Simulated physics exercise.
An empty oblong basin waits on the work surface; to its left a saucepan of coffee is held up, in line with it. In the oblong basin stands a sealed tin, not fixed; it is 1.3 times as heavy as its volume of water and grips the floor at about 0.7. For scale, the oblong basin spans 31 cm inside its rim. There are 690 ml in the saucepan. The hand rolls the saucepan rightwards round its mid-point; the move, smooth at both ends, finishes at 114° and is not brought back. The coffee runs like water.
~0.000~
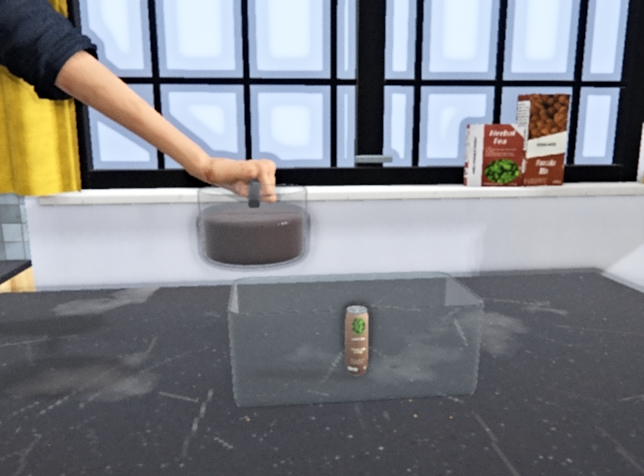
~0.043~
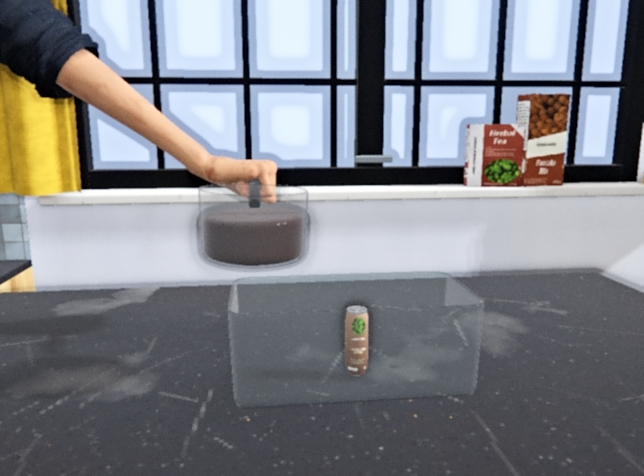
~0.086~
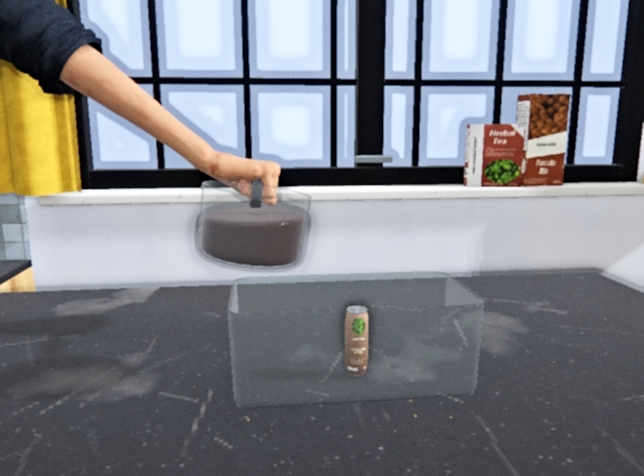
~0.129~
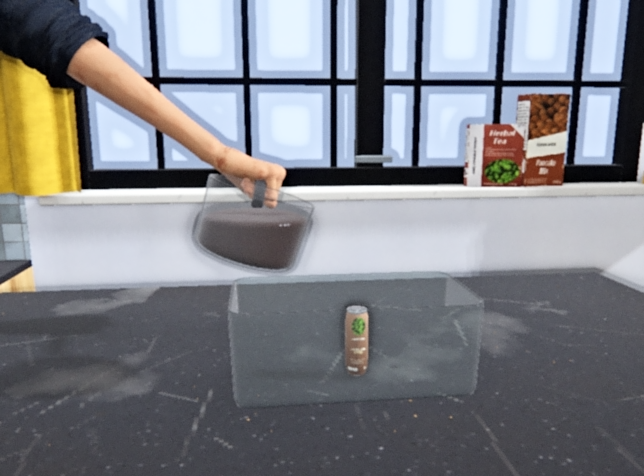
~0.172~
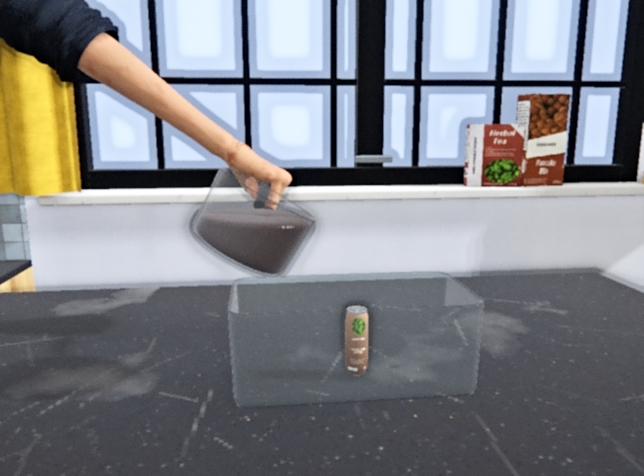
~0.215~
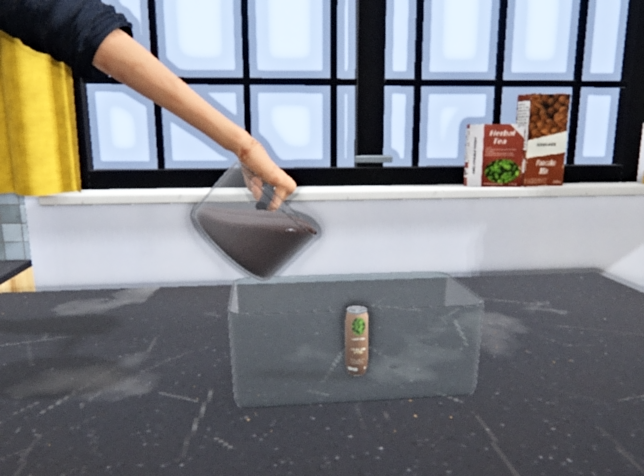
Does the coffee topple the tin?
It falls.
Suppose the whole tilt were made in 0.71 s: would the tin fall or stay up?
The tin goes over.
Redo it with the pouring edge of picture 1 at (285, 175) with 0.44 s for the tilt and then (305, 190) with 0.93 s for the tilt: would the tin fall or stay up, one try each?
First it remains upright; then it remains upright.
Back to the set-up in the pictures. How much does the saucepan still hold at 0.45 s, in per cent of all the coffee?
About 26 per cent.
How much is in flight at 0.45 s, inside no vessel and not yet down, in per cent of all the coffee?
Near 24 in a hundred.
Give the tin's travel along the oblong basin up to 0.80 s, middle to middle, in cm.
Some 6 cm.
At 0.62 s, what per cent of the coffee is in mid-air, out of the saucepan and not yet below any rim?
Some 4 per cent.
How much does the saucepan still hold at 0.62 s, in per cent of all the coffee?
Some 4 per cent.
Then, 0.45 s in, the tilt is 111° and 26 per cent is still to pour; the tin stands where it began.
Then, 0.62 s in, the tilt is 114° and 4 per cent is still to pour; the tin leans 20°.
Then, 0.80 s in, the tilt is 114° and 0 per cent is still to pour; the tin lies on its side.
Then, 1.00 s in, the tilt is 114° and 0 per cent is still to pour; the tin lies on its side.
Finally, the tin lies on its side.
